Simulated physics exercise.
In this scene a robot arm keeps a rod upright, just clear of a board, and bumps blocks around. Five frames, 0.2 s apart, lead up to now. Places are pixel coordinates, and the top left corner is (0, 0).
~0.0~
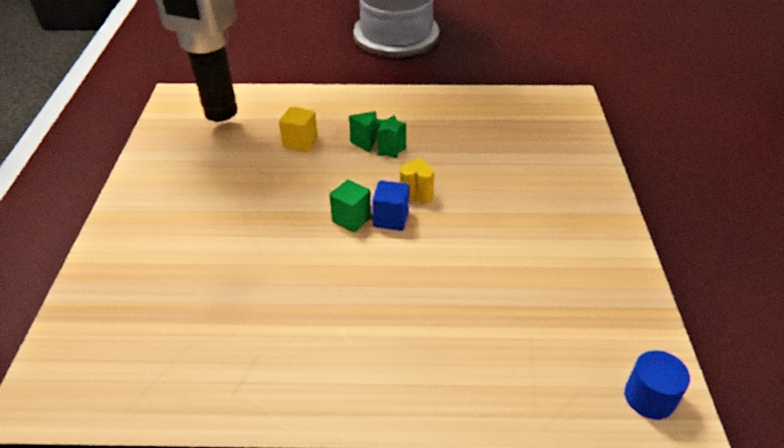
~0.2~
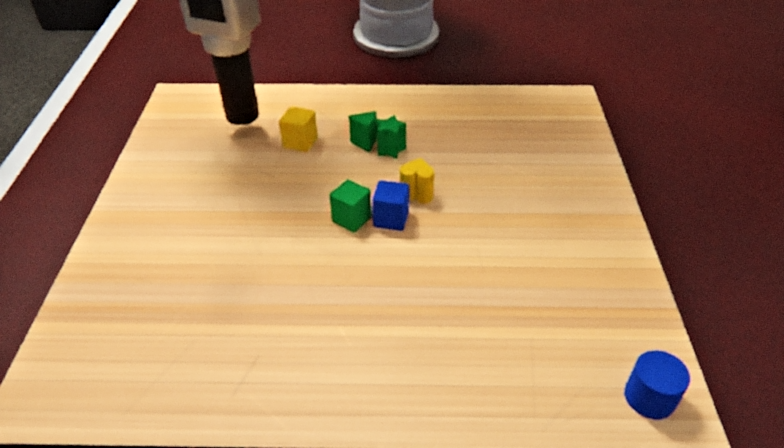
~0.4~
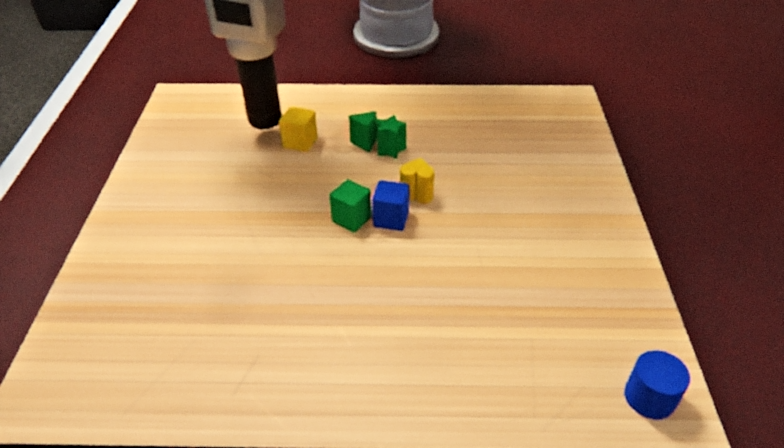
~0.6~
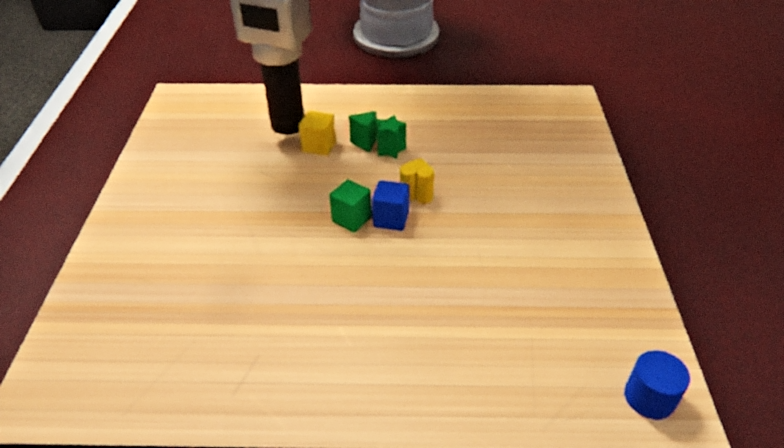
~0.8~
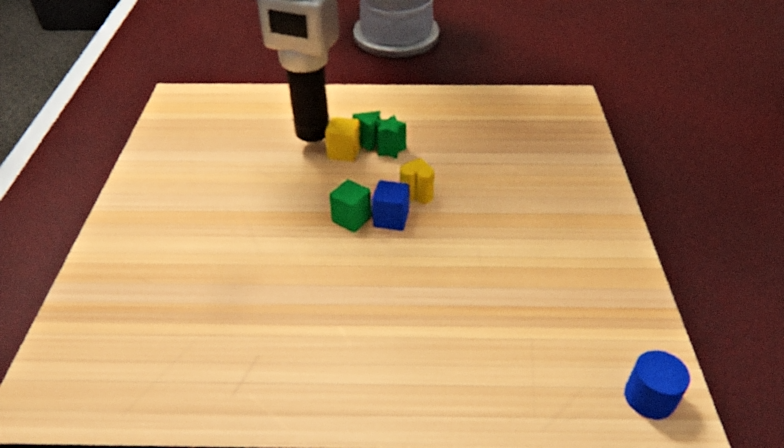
On a wooden board scattered with small colored blocks, a robot arm moved its dark rod rightward to the yellow cube and pushed it a short way right, up beside the green triangular block.
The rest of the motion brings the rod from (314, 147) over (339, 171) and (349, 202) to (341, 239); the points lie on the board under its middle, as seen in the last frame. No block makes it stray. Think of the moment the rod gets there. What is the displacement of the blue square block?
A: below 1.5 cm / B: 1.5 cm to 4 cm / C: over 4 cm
Letter A.
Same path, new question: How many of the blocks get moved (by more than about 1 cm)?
The push will move two blocks.
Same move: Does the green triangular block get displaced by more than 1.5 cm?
No - that is not the case.
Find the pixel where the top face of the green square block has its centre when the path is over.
Expect it around (356, 234).
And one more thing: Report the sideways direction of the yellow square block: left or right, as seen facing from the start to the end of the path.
It's going to go left.
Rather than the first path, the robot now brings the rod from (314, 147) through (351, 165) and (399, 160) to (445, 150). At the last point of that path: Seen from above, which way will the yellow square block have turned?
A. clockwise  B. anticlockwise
That would be A.
On the path given first. One third of the way, rod (338, 158); yellow square block (367, 135), turned 40° anticlockwise; green triangular block (370, 116).
Two thirds of the way, rod (348, 188); yellow square block (367, 135), turned 40° anticlockwise; green square block (351, 203); green triangular block (370, 116).
At the end, rod (339, 224); yellow square block (367, 135), turned 40° anticlockwise; green square block (356, 234), turned 65° anticlockwise; green triangular block (370, 116); blue square block not moved.
